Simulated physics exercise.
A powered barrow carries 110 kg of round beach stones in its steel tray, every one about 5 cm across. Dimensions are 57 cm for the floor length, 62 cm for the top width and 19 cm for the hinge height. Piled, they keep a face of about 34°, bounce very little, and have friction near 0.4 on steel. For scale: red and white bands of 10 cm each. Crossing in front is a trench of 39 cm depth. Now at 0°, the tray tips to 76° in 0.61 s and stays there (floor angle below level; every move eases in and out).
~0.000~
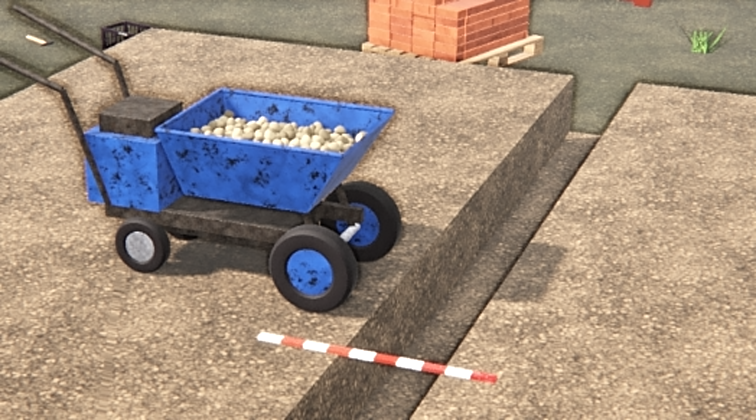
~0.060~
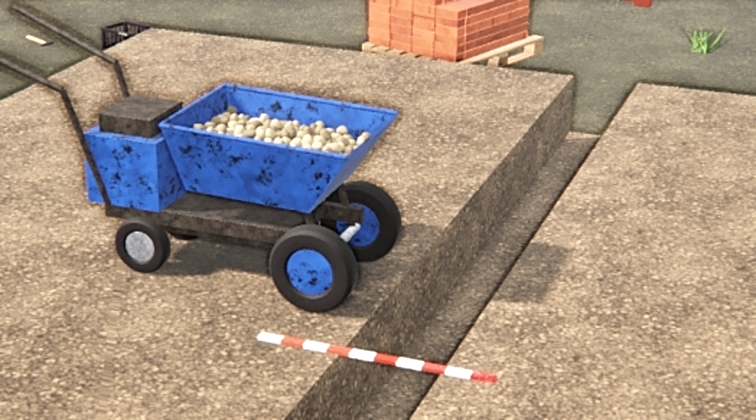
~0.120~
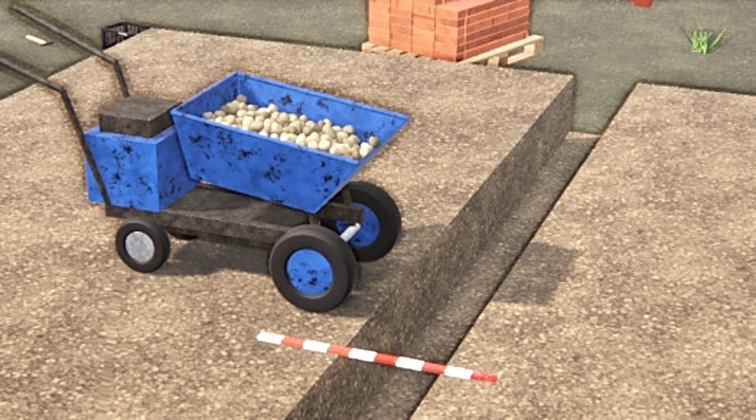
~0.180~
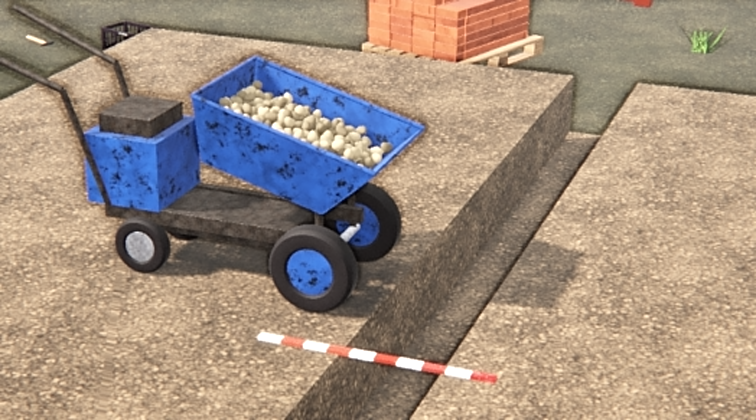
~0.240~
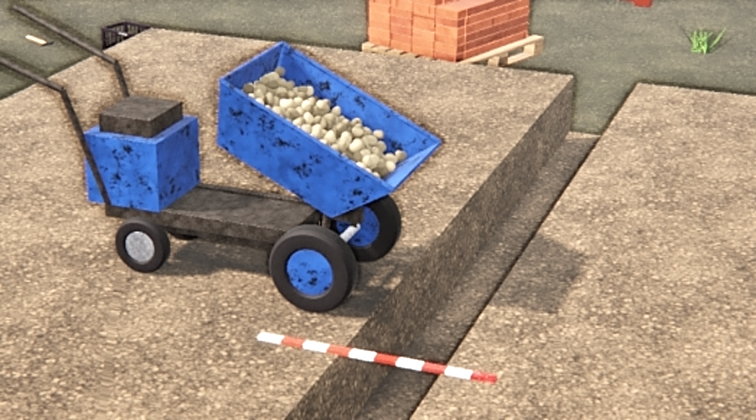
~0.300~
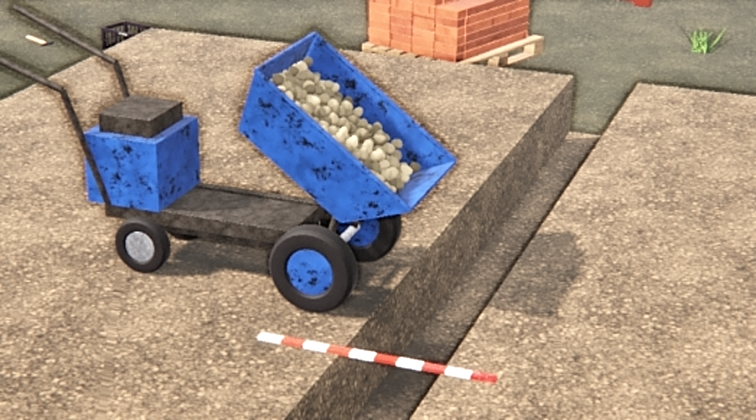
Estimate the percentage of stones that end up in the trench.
Roughly 20 per cent.
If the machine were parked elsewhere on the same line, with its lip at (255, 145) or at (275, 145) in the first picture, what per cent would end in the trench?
About 100 per cent from the first spot, about 85 from the second.
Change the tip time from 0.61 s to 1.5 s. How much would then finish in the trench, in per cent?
With that change, it comes to around 40 per cent.
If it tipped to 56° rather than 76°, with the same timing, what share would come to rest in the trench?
It would be near 15 per cent.
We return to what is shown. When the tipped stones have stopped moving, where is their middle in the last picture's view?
I'd point somewhere around (555, 317).
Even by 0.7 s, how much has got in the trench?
I'd put it near 5 per cent.
After 0.5 s the floor is at 65°; 100 % in the tray; the foremost stones are at (434, 226).
After 0.7 s the floor is at 76°; 62 % in the tray, 4 % in the trench, 34 % past the trench; the foremost stones are at (538, 315).
After 1.1 s the floor is at 76°; 8 % in the tray, 12 % in the trench, 80 % past the trench; the foremost stones are past the picture's edge.
After 3.0 s the floor is at 76°; 0 % in the tray, 20 % in the trench, 80 % past the trench; the foremost stones are past the picture's edge.
